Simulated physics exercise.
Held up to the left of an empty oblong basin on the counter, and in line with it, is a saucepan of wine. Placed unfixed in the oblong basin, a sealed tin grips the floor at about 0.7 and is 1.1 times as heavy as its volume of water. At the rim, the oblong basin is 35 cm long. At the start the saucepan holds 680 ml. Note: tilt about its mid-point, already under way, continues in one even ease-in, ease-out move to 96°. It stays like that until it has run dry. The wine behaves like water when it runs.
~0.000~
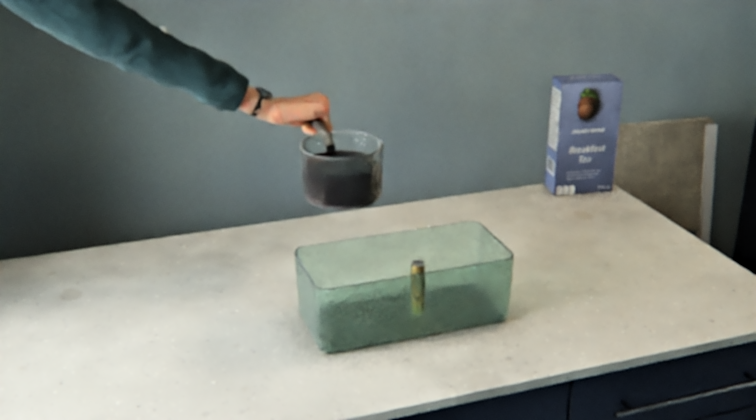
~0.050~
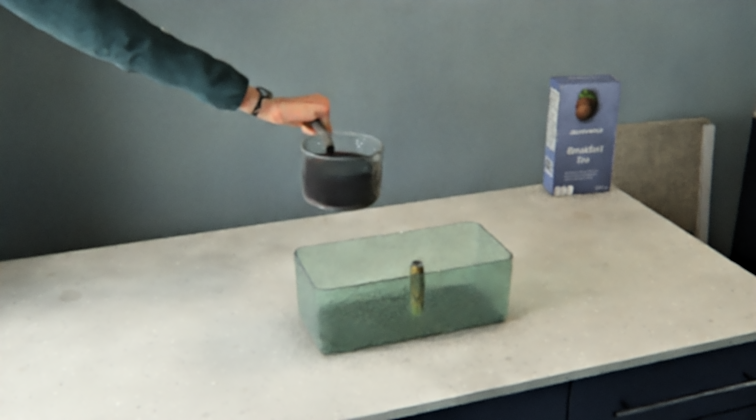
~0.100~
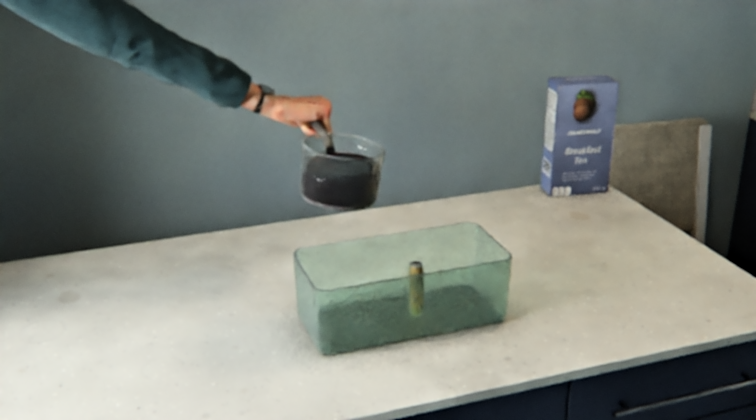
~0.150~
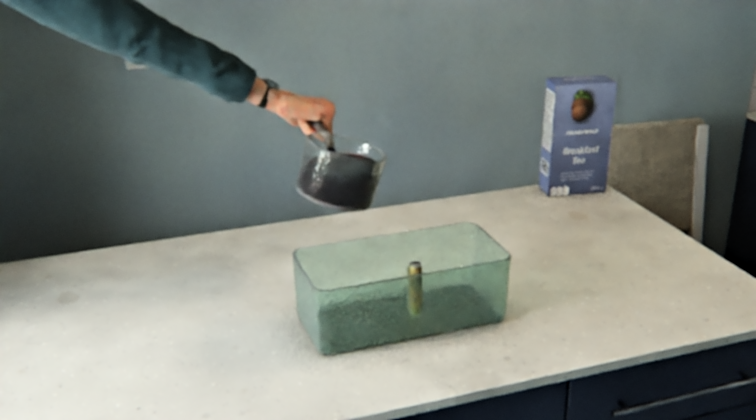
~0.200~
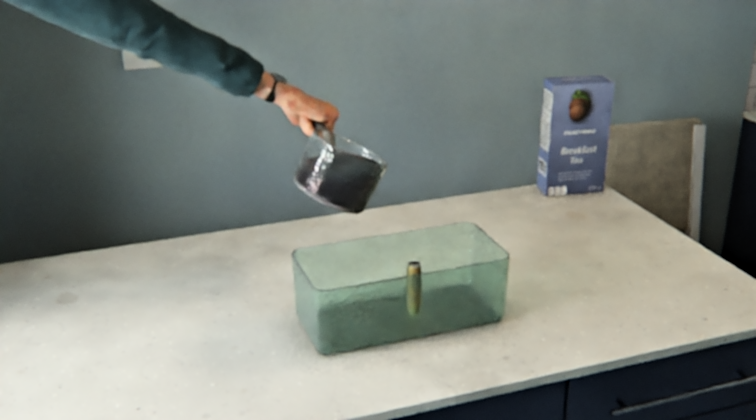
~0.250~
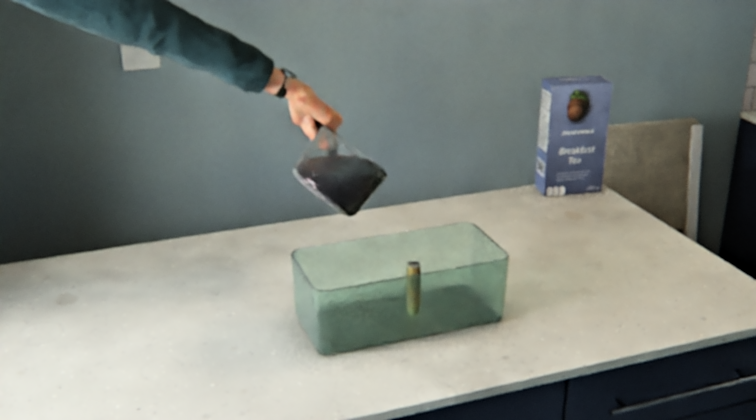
On a pale kitchen counter, a hand in a dark teal sleeve holds a clear pan of dark liquid above a greenish see-through oblong basin, then tilts it steadily further to the right while the basin and blue box stay still.
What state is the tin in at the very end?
The tin is on its side.
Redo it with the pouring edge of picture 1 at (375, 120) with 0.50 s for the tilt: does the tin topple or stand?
Then the tin comes down.
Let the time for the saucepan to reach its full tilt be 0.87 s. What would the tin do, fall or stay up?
Then the tin tumbles.
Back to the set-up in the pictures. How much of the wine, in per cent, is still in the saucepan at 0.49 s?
Close to 46 in a hundred.
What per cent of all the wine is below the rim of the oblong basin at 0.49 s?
I'd estimate some 12 percent of the liquid.
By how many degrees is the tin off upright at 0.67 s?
Roughly 0°.
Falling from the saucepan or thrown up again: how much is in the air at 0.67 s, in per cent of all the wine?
Close to 14 in every hundred parts.
Then, 0.49 s in, the tilt is 93° and 45 per cent is still to pour; the tin stands where it began.
Then, 0.67 s in, the tilt is 96° and 17 per cent is still to pour; the tin stands where it began.
Then, 0.85 s in, the tilt is 96° and 6 per cent is still to pour; the tin leans 23°.
Then, 1.05 s in, the tilt is 96° and 2 per cent is still to pour; the tin lies on its side.
Finally, the tin lies on its side.
